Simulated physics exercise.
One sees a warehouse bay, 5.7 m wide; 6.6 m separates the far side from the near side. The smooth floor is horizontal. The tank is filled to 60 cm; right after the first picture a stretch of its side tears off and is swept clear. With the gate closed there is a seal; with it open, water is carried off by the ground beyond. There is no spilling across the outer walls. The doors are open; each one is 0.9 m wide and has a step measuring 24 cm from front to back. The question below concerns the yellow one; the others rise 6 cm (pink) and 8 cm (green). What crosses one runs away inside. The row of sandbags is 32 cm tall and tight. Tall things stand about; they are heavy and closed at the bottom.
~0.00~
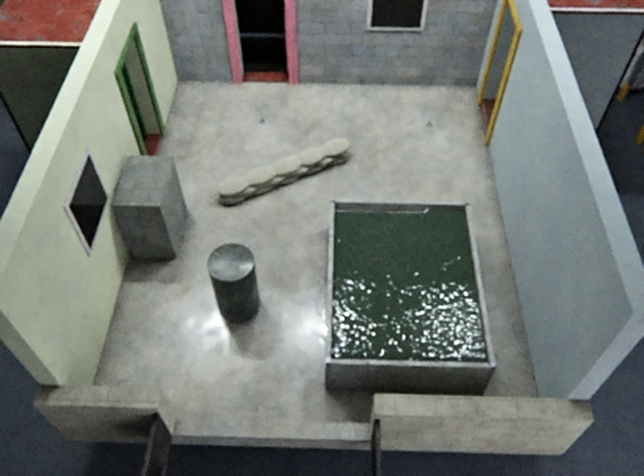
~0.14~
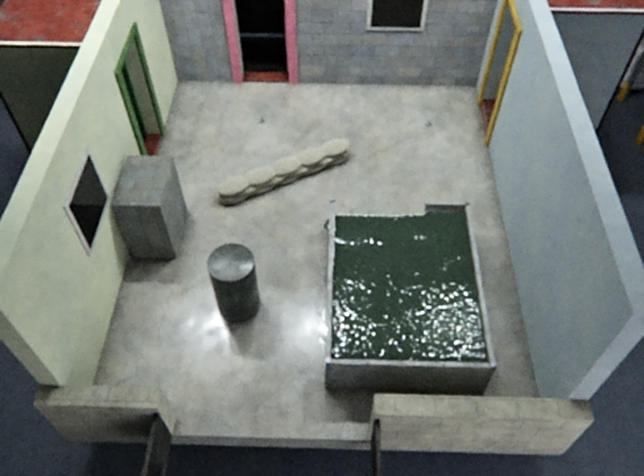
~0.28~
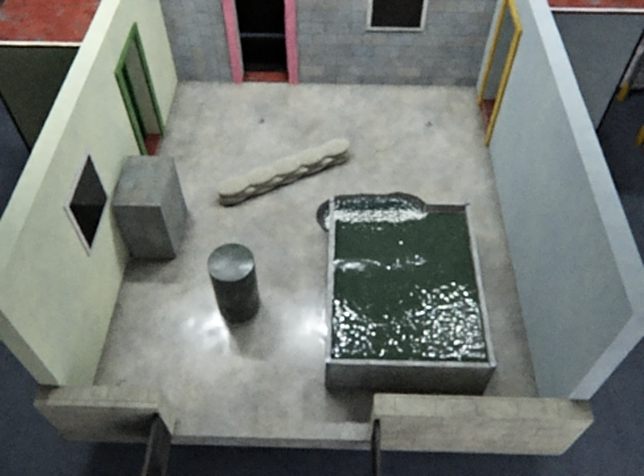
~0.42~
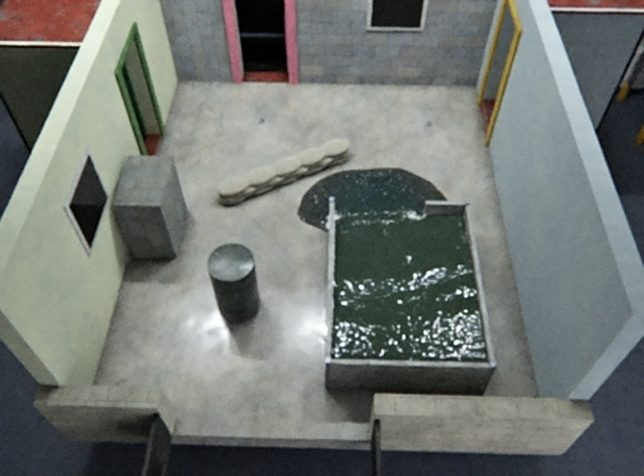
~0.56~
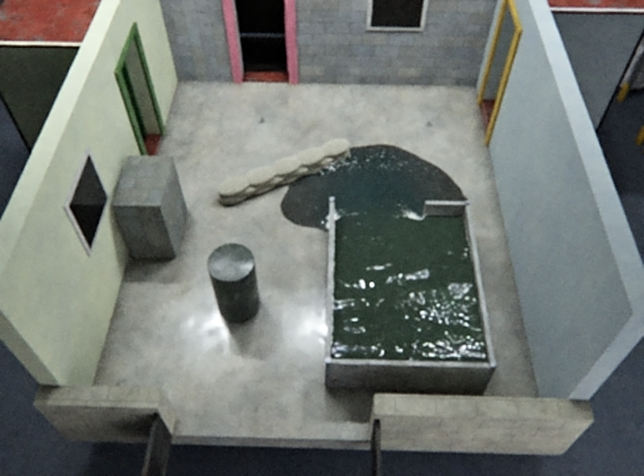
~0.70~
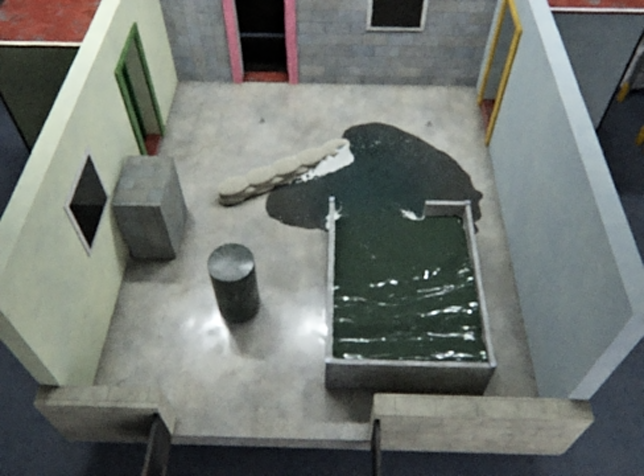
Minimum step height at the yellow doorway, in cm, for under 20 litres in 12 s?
Around 20 cm.
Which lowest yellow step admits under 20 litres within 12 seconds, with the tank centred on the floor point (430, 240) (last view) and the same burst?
It must be around 17 cm tall.
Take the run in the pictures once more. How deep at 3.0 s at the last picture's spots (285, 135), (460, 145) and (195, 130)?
Close to 1, 5 and 0 cm deep.
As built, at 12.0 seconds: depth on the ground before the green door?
Roughly 9.5 cm deep.
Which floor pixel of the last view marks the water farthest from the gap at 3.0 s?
Front tip: Approx. (177, 84) px.
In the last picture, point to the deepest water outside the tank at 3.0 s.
Look close to (473, 96).
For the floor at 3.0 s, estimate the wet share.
I'd say near 50 percent is wet.
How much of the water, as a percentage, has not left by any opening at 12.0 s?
Something like 88 per cent of it remains.
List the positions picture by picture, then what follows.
The tank at (404, 278) is whole and still, 60 cm deep; the yellow door at (497, 77) is dry, in the first frame.
The gap is on the far side, the front 0.3 m out at a hidden place; the back of the tank holds 60 cm, in the second frame.
The front is at (392, 197), 0.7 m from the gap on the far side; 1.0 m2 of floor is wet, 60 cm left at the back, in the third frame.
The gap is on the far side, the front 1.3 m out at (372, 172); the back of the tank holds 60 cm, in the fourth frame.
Water pours out on the far side and has run 1.9 m, to (382, 147); about 6 cm deep outside, 60 cm at the back, in the fifth frame.
The gap is on the far side, the front 2.4 m out at (371, 126); the back of the tank holds 59 cm; the yellow door at (497, 77), 3.2 m from the gap, is still 1.2 m from the nearest water, in the sixth frame.
After 1.4 s water covers 25 % of the floor, deepest (40 cm) near (336, 169); 2 cm at the yellow door, 0 litres in over its 18 cm step.
After 3.0 s water covers 50 % of the floor, deepest (36 cm) near (473, 96); 25 cm at the yellow door, 6 litres in over its 18 cm step.
After 12.0 s water covers 95 % of the floor, deepest (12 cm) near (234, 283); 8 cm at the yellow door, 38 litres in over its 18 cm step.
At the yellow door as built, the water arrived by 1.4 s and peaked near 26 cm at 2.8 s.
Run again over the same 12 s with other heights there, 61 litres in over 16 cm, 12 litres over 22 cm. The limit of 20 litres is kept from about 20 cm up.
